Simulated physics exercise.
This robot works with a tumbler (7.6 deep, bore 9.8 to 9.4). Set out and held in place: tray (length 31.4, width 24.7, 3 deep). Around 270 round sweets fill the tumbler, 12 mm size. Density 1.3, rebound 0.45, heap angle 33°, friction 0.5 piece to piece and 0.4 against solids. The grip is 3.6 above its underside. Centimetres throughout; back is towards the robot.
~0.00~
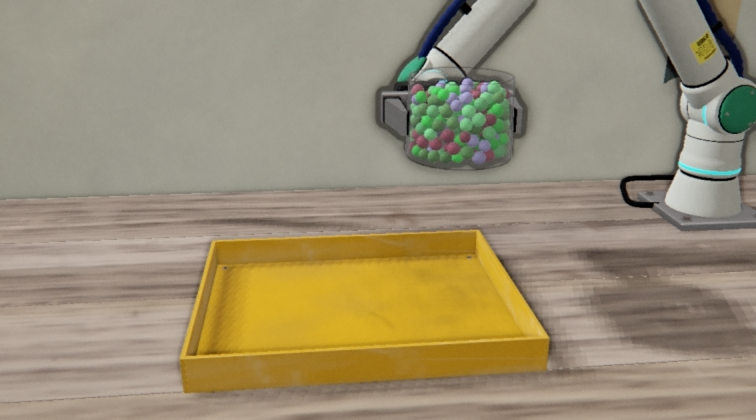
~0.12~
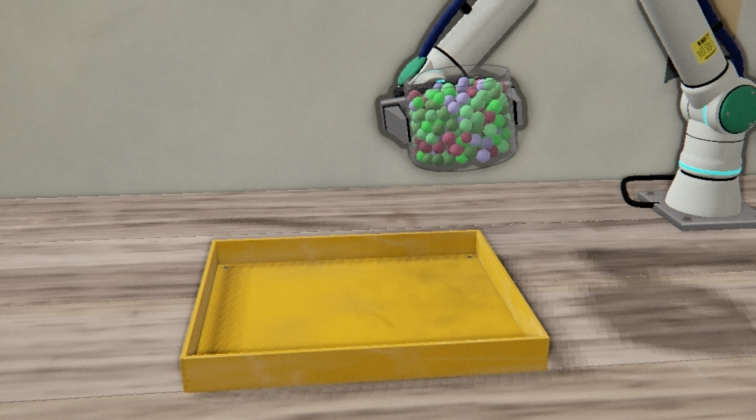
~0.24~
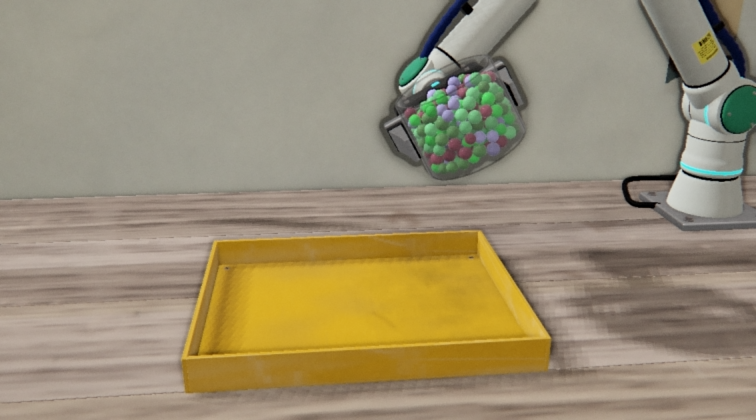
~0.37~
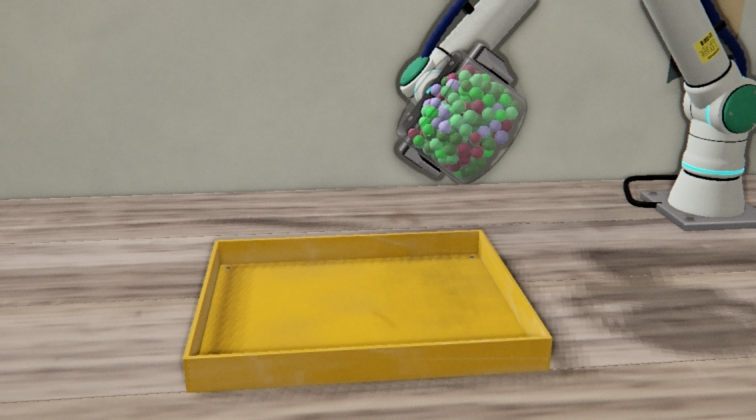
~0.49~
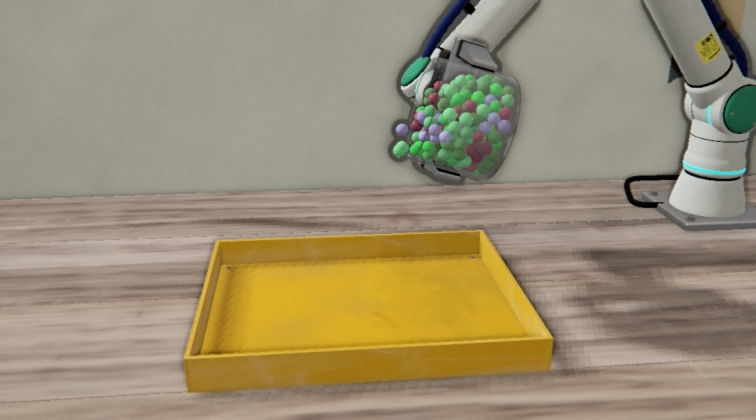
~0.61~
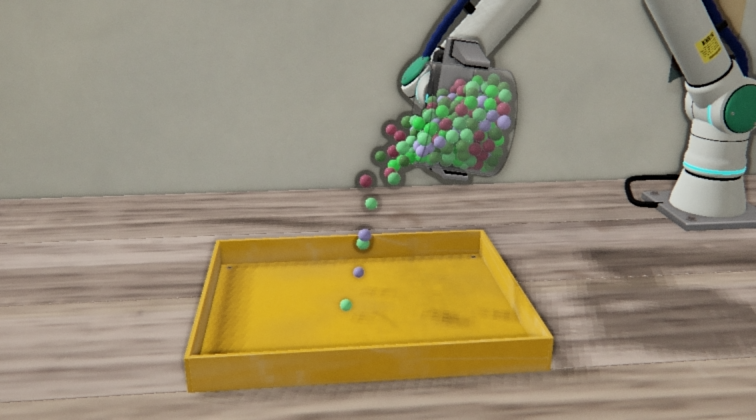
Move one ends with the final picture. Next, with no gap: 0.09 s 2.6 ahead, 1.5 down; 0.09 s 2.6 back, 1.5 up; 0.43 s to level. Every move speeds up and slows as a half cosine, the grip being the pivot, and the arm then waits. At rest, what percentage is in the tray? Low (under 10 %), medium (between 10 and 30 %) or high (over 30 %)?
Answer: High; over 30 % of the round sweets finish in the tray.
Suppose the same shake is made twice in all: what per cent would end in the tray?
In that case some 55 per cent.
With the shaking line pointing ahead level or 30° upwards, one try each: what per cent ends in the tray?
About 60 and 70 per cent.
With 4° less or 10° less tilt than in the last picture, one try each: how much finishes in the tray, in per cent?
Some 30 and 25 per cent.
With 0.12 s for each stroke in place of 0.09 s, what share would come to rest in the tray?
It would be near 35 per cent.
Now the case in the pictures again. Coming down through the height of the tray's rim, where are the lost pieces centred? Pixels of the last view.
Around (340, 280).
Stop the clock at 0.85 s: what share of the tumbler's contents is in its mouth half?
Roughly 50 per cent.
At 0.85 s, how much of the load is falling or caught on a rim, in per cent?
Roughly 20 per cent.
After 0.85 s, tilted 78° forward, highest piece 21 above the table; 173 in the tumbler, 41 in the tray, 55 in flight or on a rim.
After 1.10 s, tilted 15° forward, highest piece 23 above the table; 155 in the tumbler, 110 in the tray, 4 in flight or on a rim.
After 1.42 s, level, highest piece 23 above the table; 155 in the tumbler, 113 in the tray, 1 on the table or floor.
After 2.47 s, level, highest piece 23 above the table; 155 in the tumbler, 113 in the tray, 1 on the table or floor.
At rest, 155 in the tumbler, 113 in the tray, 1 on the table or floor. That is 42 % in the tray.
